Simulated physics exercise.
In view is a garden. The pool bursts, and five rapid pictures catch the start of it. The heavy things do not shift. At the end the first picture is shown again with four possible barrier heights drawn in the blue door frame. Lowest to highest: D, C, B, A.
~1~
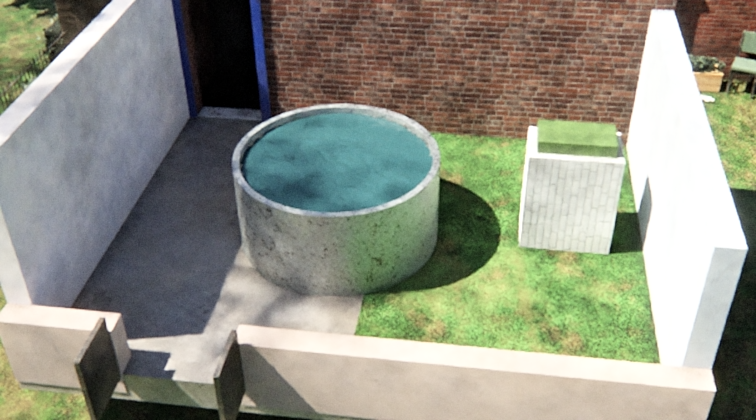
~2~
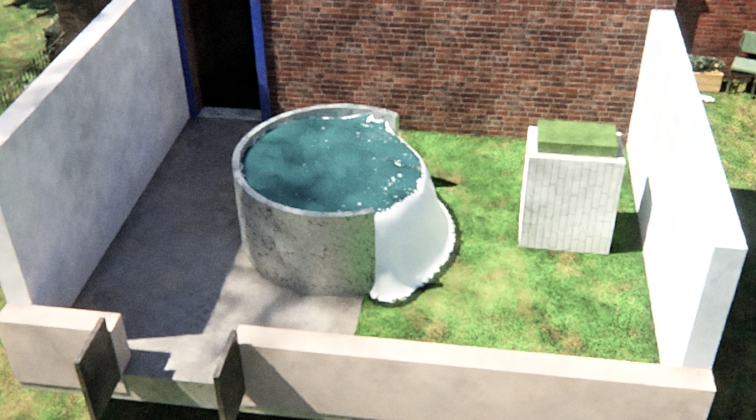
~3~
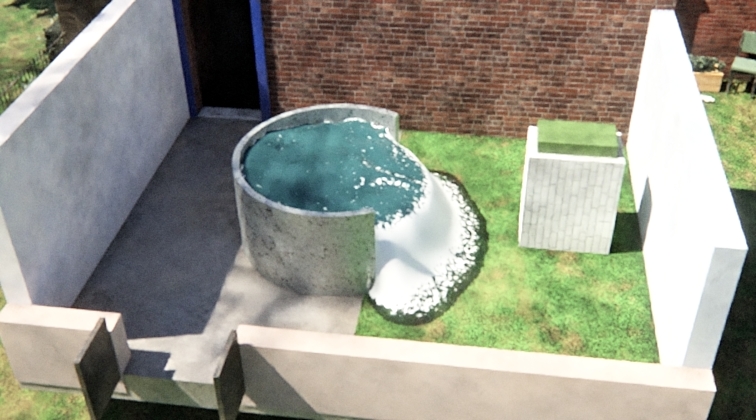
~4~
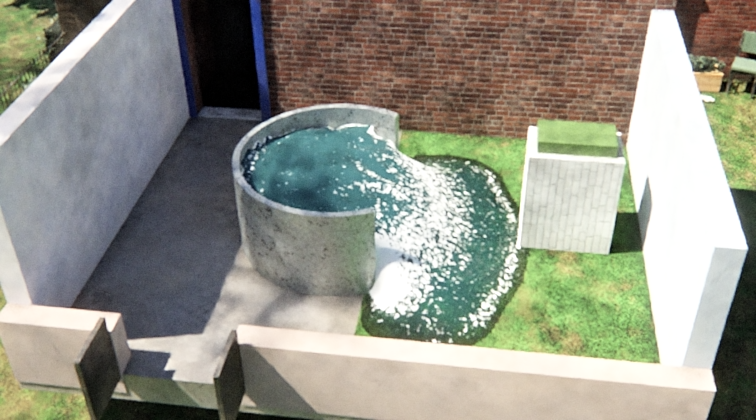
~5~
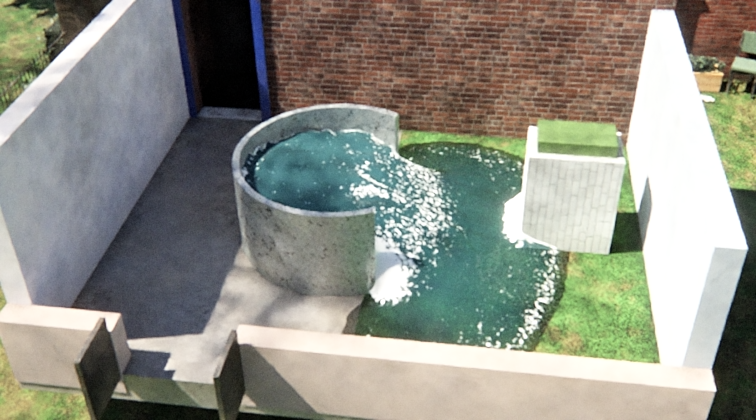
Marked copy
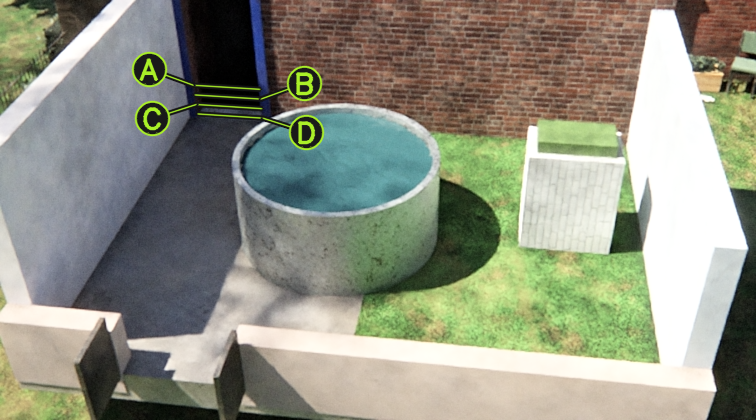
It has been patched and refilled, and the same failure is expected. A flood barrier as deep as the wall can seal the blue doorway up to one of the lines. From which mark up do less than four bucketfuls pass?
I would pick line C.
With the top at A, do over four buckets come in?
No, not at all.
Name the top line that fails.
The answer is D.
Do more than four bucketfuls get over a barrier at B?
No.
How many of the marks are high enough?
Three of them.
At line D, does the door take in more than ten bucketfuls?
Yes.
In lime, A at (226, 87); B at (227, 96); C at (228, 106); D at (230, 116); from the bottom up D, C, B, A.
For line A, nothing gets over.
For line B, nothing gets over.
For line C, a splash gets over, under a bucket.
For line D, some 15 bucketfuls get in.
